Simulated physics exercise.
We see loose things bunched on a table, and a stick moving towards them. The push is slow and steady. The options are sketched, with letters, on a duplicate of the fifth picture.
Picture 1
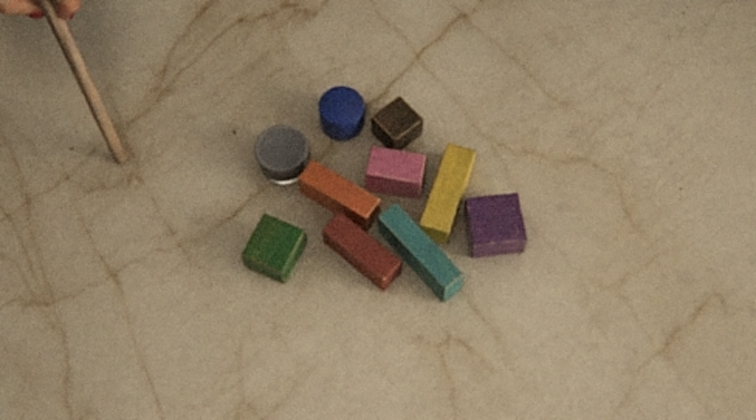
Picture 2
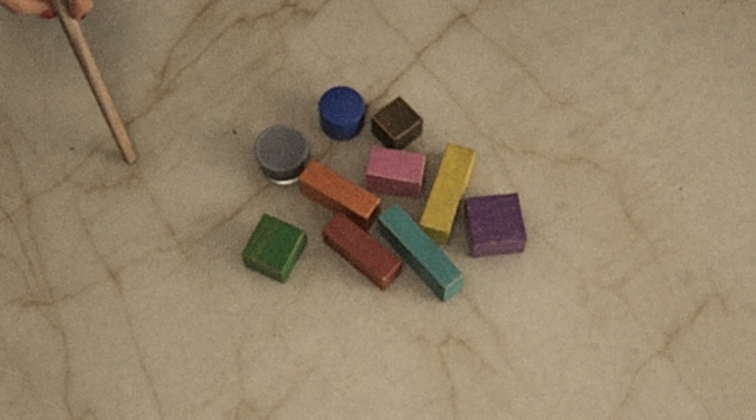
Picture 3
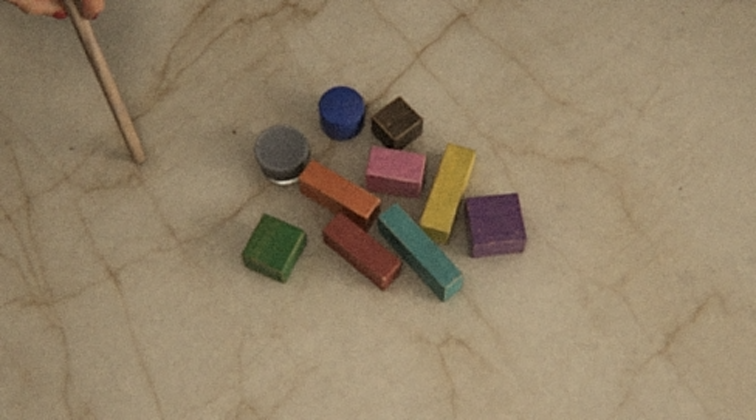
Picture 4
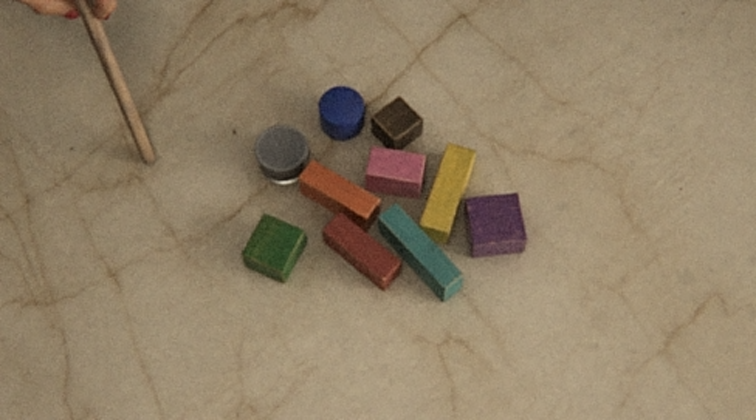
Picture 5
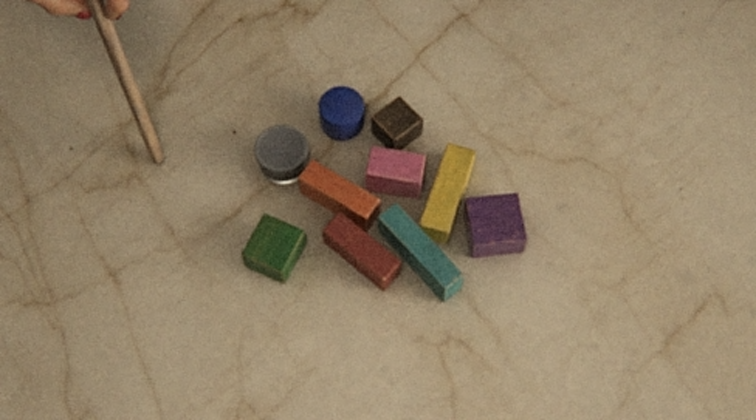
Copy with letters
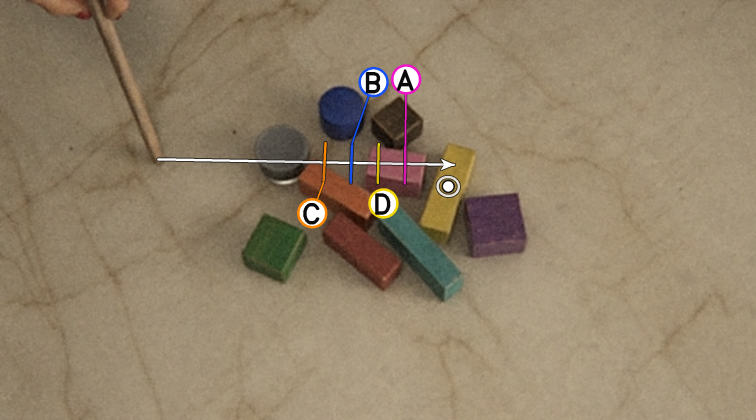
A hand at the top left corner holds a thin wooden stick pointing down onto a pale, brown-veined marble surface, seen from above at a slight angle. Near the centre sit a blue tin, grey tin, black block and pink block, above orange, red, turquoise and yellow bars, with green and purple blocks either side. The stick slides slowly and steadily right, touching nothing, while the objects and camera stay still.
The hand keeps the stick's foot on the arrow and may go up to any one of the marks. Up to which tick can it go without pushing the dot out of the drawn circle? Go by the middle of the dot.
Mark D.
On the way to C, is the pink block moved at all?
No.
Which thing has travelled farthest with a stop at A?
The grey tin.
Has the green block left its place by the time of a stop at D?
No.
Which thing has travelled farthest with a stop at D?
It is the grey tin.
On the marked copy, A at (405, 164); B at (352, 163); C at (324, 163); D at (379, 163); the arrow from (158, 159) to (454, 165); the white dot at (448, 186).
With D. Early on, foot of the stick (238, 162).
Further on, foot of the stick (317, 163); grey tin (342, 138); blue tin (355, 96).
At the end, foot of the stick (379, 164); grey tin (365, 128); blue tin (357, 86); the dot is still in its ring.
As for the rest, A shifts the dotted thing to (466, 203); B keeps the dot in but is short; C keeps the dot in but is short.
